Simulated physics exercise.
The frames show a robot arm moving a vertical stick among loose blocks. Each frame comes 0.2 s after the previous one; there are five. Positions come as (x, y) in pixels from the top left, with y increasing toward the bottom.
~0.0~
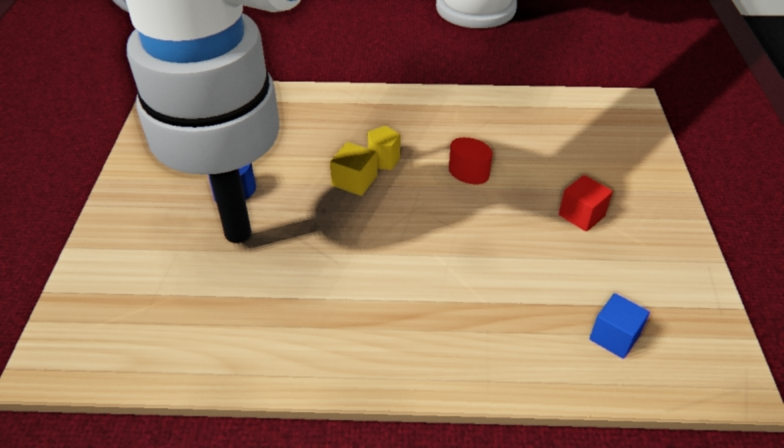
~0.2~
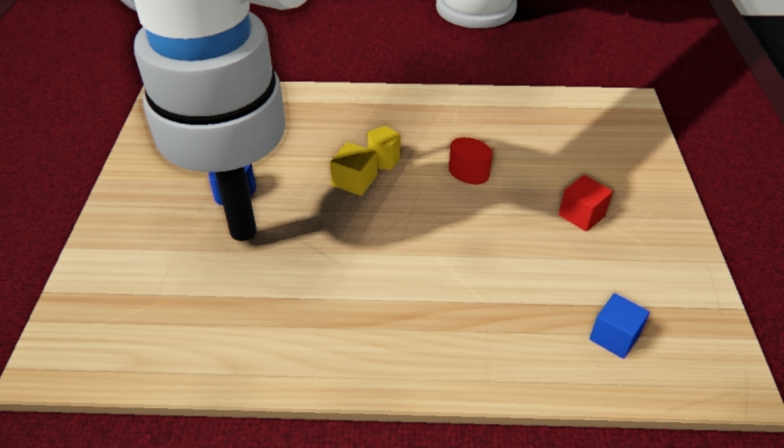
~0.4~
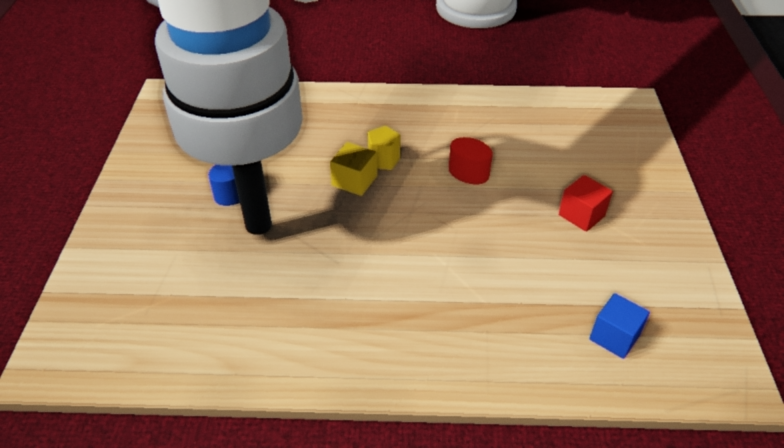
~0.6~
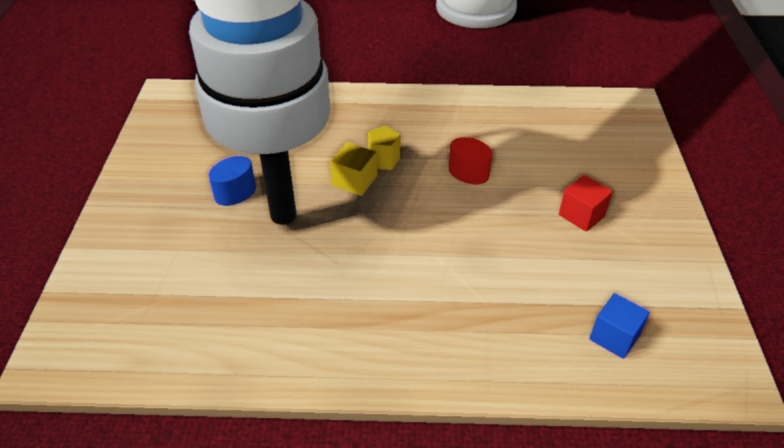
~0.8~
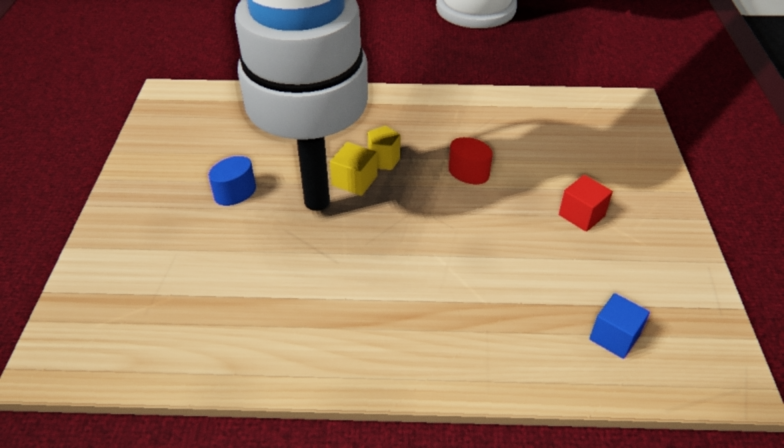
At first, a robot arm holds a black vertical stick at the left of a wooden board, partly hiding a blue block. The arm slides right and slightly away, uncovering the blue block, and comes beside the yellow blocks, while the yellow, red and blue blocks all stay still.
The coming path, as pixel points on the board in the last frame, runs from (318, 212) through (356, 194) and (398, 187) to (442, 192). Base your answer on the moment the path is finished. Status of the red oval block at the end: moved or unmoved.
It is still where it was.
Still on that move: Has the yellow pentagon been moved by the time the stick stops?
Going by the path, yes.
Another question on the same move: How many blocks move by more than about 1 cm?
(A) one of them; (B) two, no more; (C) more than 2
Letter B.
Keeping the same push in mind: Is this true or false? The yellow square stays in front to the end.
False.
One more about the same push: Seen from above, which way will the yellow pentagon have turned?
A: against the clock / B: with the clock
B (with the clock)
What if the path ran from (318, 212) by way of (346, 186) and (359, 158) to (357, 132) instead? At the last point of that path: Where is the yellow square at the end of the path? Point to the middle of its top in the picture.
Roughly at (388, 126).
What follows on the original path. One third of the way, stick (357, 184); yellow square (361, 150), turned 20° anticlockwise; yellow pentagon (386, 132).
Two thirds of the way, stick (399, 178); yellow square (365, 146), turned 40° anticlockwise; yellow pentagon (388, 127), turned 25° clockwise.
At the end, stick (442, 182); yellow square (365, 146), turned 40° anticlockwise; yellow pentagon (388, 127), turned 25° clockwise; red oval block not moved.
